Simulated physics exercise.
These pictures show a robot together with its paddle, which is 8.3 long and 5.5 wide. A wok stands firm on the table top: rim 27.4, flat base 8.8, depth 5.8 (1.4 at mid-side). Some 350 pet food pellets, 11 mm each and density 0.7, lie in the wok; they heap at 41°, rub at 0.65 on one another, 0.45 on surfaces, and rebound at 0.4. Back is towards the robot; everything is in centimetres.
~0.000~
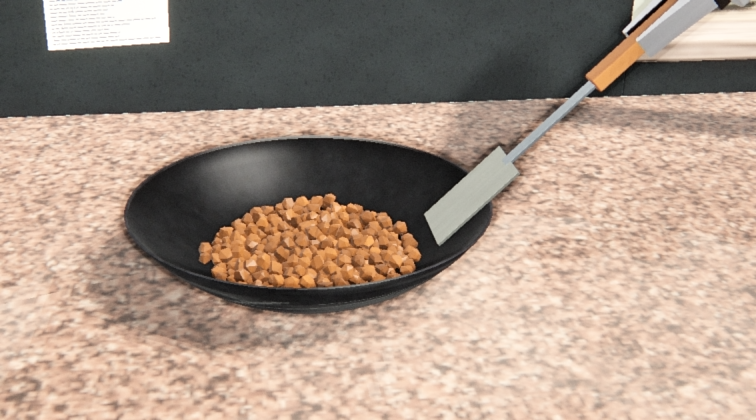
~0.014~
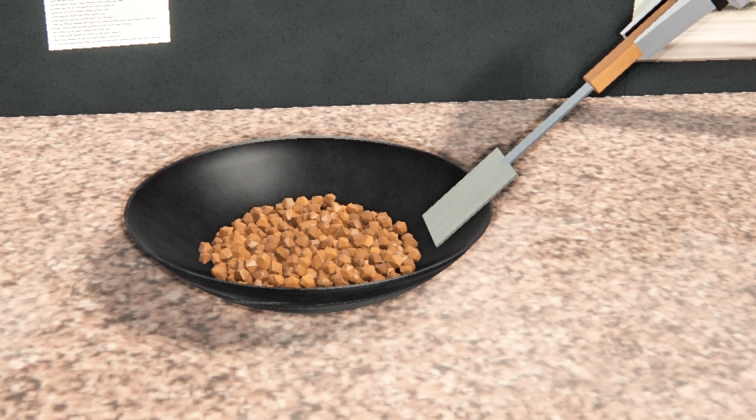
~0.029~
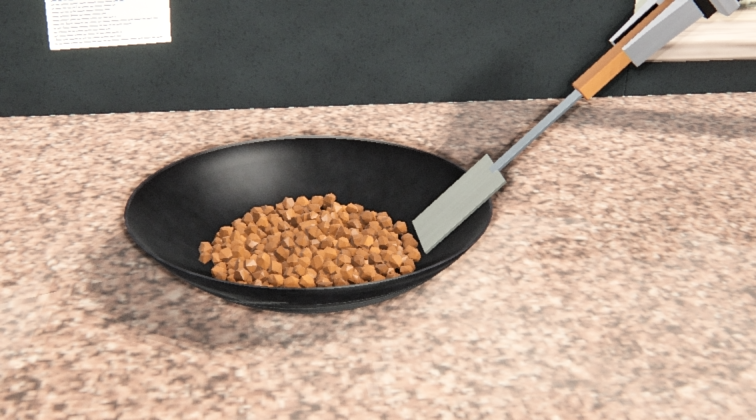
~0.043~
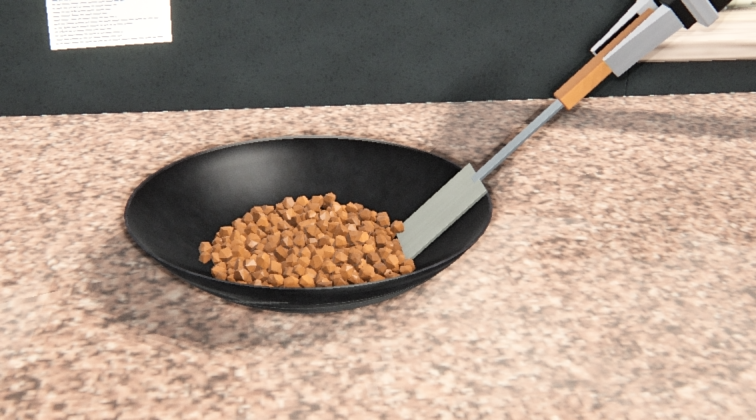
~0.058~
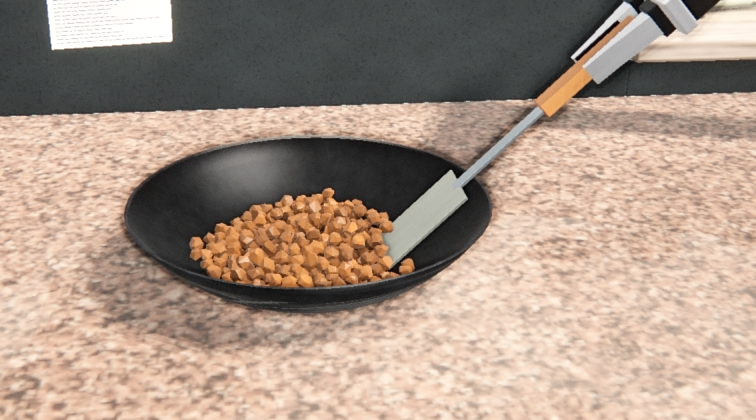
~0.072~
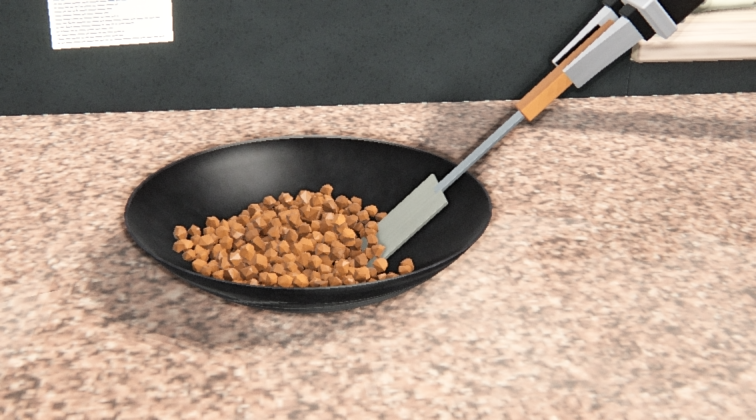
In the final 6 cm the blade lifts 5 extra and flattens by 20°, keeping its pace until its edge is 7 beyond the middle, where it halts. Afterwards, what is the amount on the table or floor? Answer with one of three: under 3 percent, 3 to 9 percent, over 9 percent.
3 to 9 percent.
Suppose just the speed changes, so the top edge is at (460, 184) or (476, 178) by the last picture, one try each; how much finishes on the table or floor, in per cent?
About 0 and 0 per cent.
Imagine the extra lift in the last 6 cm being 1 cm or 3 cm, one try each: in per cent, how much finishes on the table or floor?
Estimates, in order: 10 % then 5 %.
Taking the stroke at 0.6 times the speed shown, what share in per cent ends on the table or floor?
Roughly 0 per cent.
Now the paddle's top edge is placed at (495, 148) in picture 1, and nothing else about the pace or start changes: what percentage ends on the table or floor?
About 10 per cent.
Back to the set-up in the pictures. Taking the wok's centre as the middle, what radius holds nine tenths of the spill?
Around 50 centimetres.
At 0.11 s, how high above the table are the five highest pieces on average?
They are some 6 cm up.
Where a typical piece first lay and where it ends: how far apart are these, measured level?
5 cm.
After 0.11 s, sloping 44°, highest piece 6 above the table; 348 in the wok.
After 0.14 s, sloping 37°, highest piece 6 above the table; 348 in the wok.
After 0.36 s, sloping 24°, highest piece 7 above the table; 328 in the wok, 10 on the table or floor, 10 on the blade or in flight.
After 1.41 s, sloping 24°, highest piece 5 above the table; 328 in the wok, 20 on the table or floor.
At rest, 328 in the wok, 20 on the table or floor. That is 6 % on the table or floor.
